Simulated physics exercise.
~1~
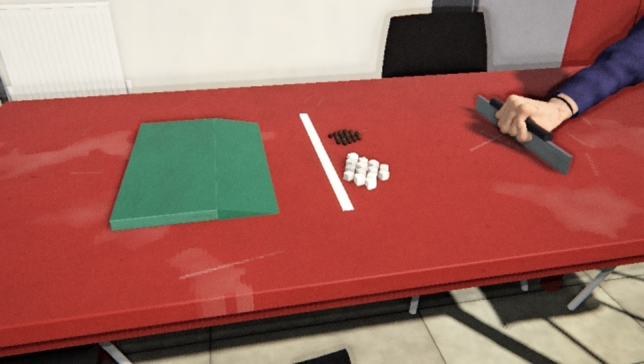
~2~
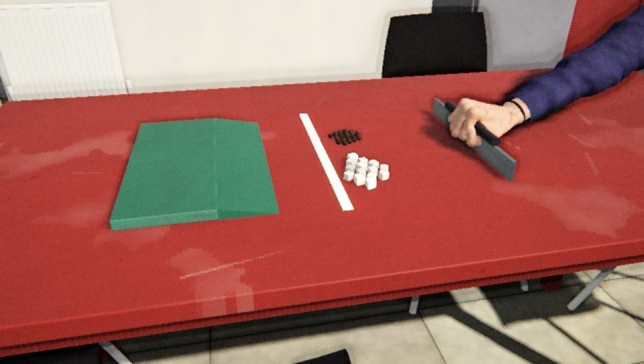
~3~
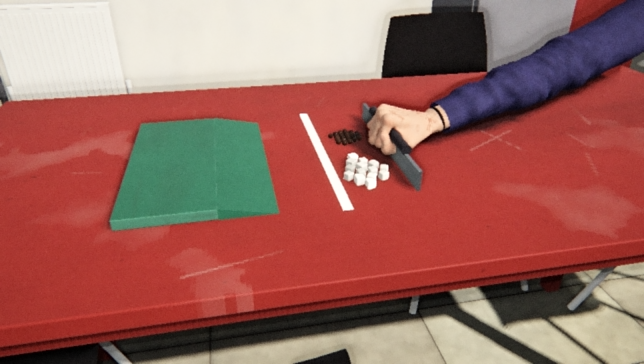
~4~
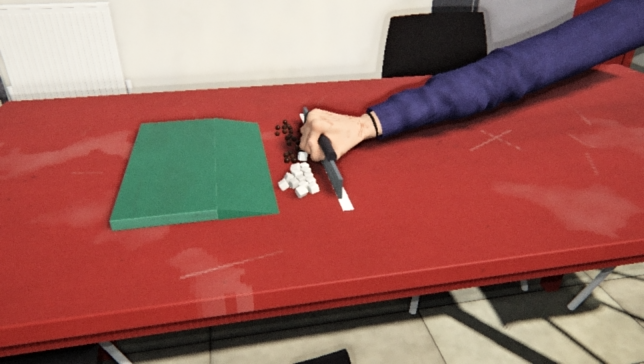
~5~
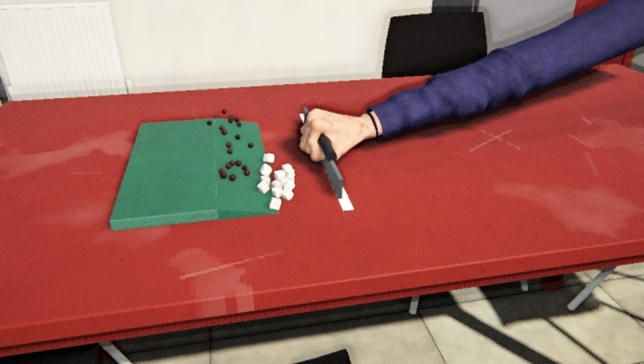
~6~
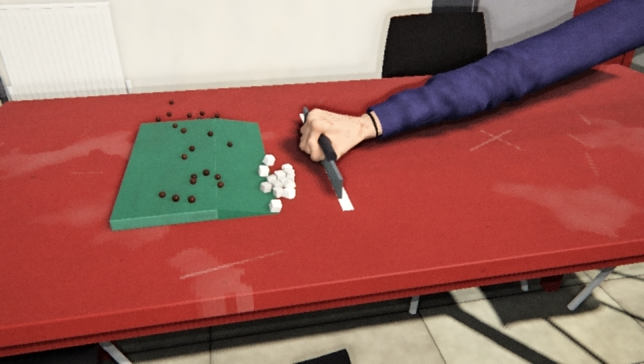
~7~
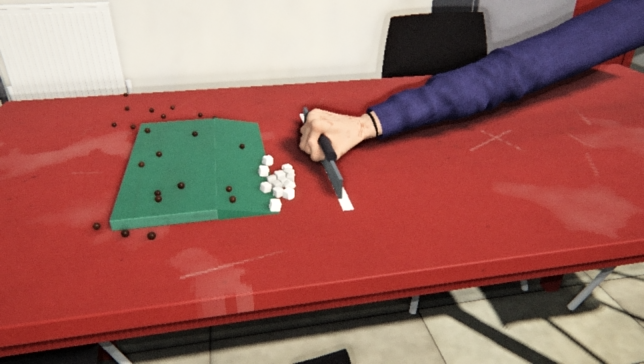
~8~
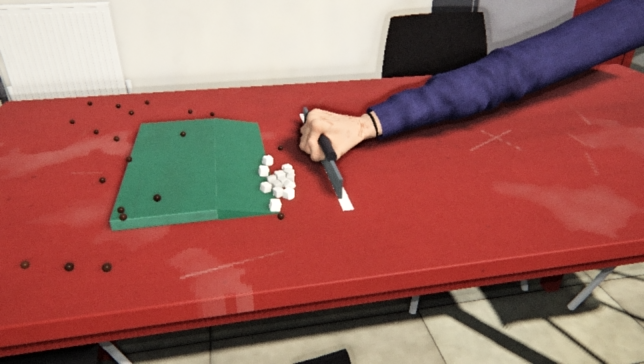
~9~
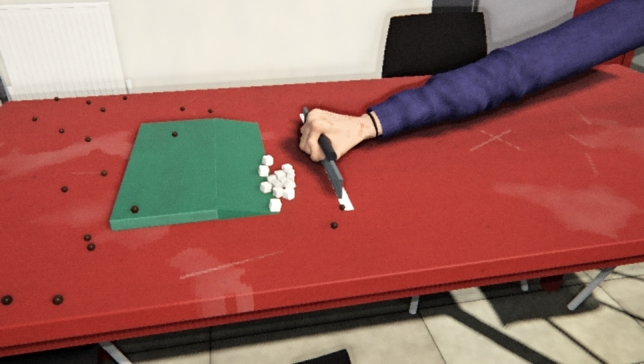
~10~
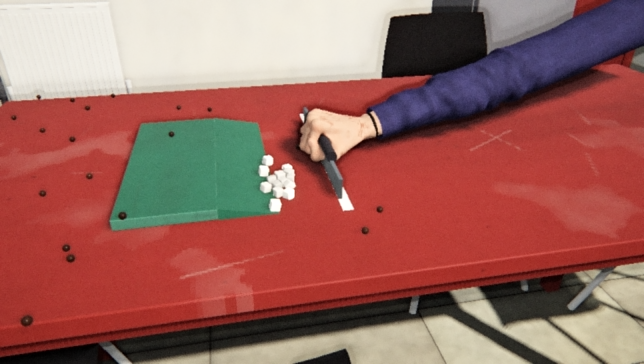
The clip opens on a red table where a hand holds a dark scraper to the right of small black balls, a cluster of white lumps, a strip of white tape and a green slab with a sloping edge. The hand sweeps the scraper left, pushing both groups toward the slab, and stops at the tape. The white lumps slide on a little and settle against the slab's near edge. The black balls roll up the slope and scatter across the top. Most spill off onto the table beyond, while a few roll back rightward, leaving a couple on the slab.
